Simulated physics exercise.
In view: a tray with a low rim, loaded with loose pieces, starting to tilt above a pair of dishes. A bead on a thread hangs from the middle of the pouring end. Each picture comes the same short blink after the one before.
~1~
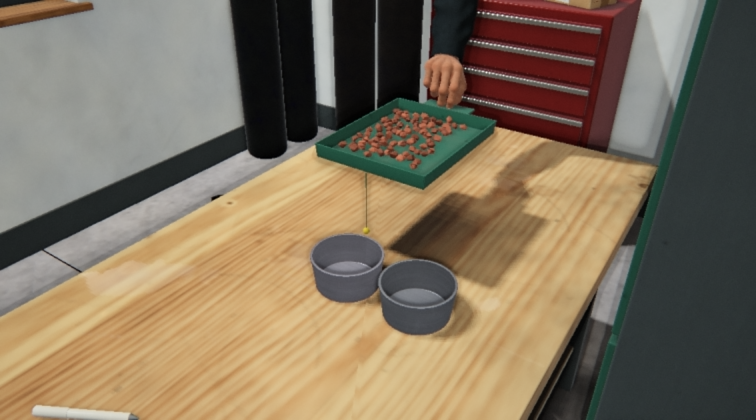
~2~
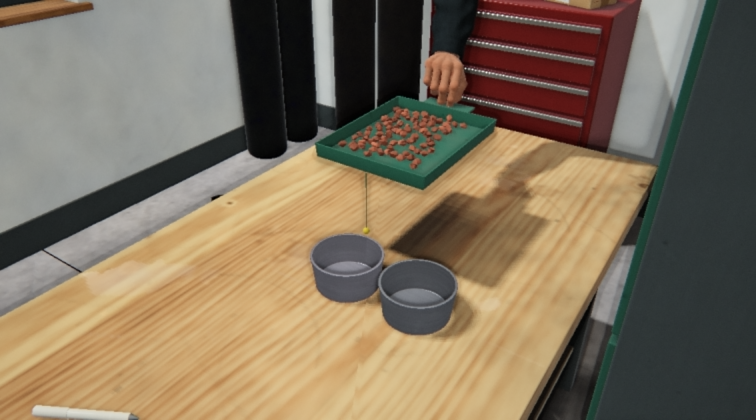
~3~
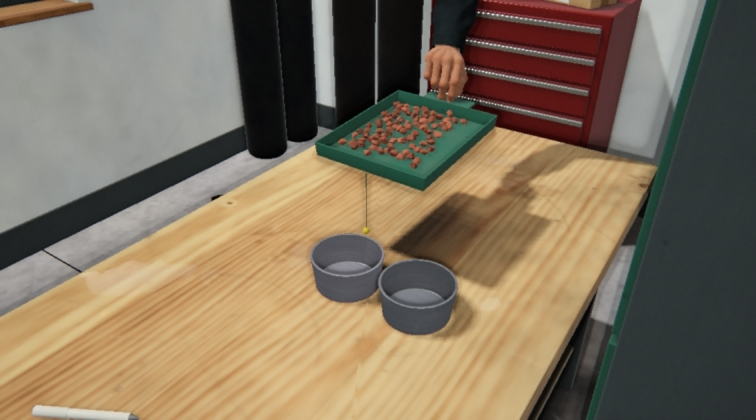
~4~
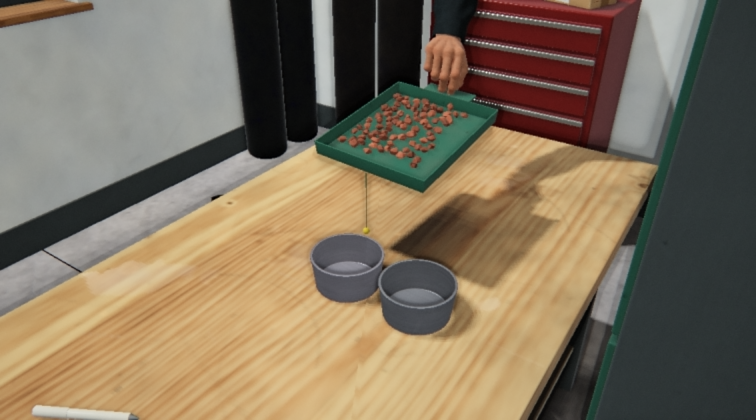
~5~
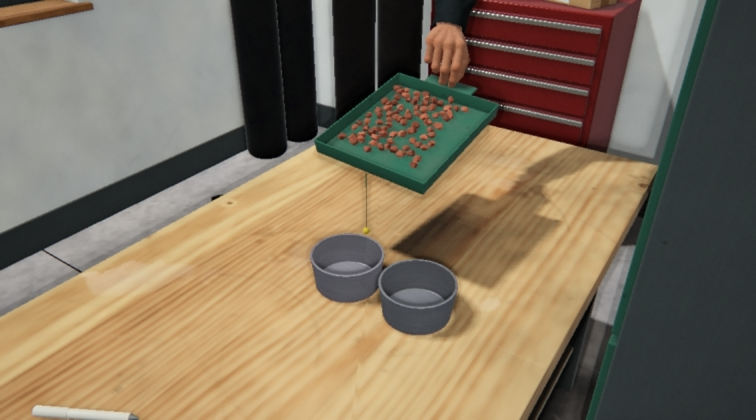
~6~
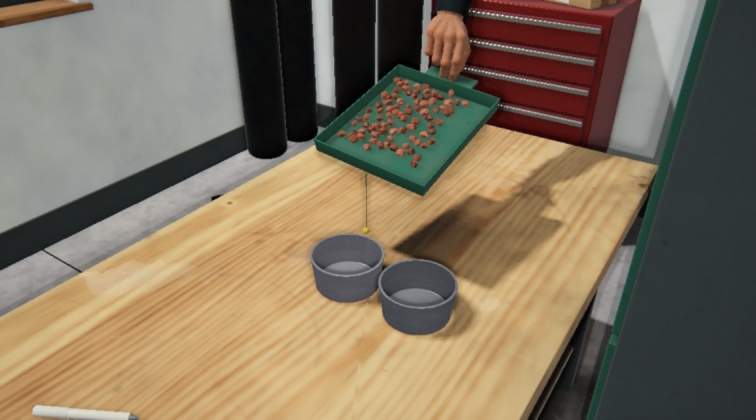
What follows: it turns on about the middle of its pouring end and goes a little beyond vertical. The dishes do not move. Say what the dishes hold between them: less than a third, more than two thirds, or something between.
The two hold from one third to two thirds of the load.
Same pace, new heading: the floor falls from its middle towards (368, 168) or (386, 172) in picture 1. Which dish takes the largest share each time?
At the first place the left one, at the second left.
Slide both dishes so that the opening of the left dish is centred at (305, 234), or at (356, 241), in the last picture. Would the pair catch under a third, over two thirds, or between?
One: The middle third. Two: Above two thirds.
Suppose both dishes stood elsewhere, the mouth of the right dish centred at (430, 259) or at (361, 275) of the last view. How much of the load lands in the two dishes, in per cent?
Near 70 % and 20 %.
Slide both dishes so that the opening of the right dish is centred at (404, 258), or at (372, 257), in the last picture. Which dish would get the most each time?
First the right-hand dish, then the right-hand dish.
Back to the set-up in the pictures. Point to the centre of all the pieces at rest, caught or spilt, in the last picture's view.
At about (408, 288).
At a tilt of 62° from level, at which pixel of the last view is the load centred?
Near (406, 175).
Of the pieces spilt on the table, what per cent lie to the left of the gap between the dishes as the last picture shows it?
Some 10 per cent.
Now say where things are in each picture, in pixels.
In the first frame, corners of the pouring end at (317, 143) and (424, 175), level; middle of the load at (400, 133), bits of crushed brick; left dish at (326, 284); right dish at (397, 315); bead on its thread at (366, 231).
In the second frame, corners of the pouring end at (317, 143) and (424, 176), level; middle of the load at (400, 132).
In the third frame, corners of the pouring end at (316, 142) and (424, 177), tipped barely, lowest at the right corner; middle of the load at (400, 129).
In the fourth frame, corners of the pouring end at (316, 141) and (424, 180), tipped a little, lowest at the right corner; middle of the load at (400, 124).
In the fifth frame, corners of the pouring end at (316, 140) and (423, 182), tipped a little, lowest at the right corner; middle of the load at (401, 119).
In the sixth frame, corners of the pouring end at (315, 139) and (423, 185), tipped clearly, lowest at the right corner; middle of the load at (401, 115); left dish at (326, 284); right dish at (397, 315).
Soon, tray tipped steeply; nearly all on the tray; a small part in the air.
A while on, tray tipped past a quarter turn; about a third on the tray; about a quarter in the right dish; a small part in the left dish; a small part outside both; a small part in the air.
Towards the end, tray tipped past a quarter turn; about a third in the right dish; a small part in the left dish; about half outside both.
Finally, tray tipped past a quarter turn; about a third in the right dish; a small part in the left dish; about half outside both.
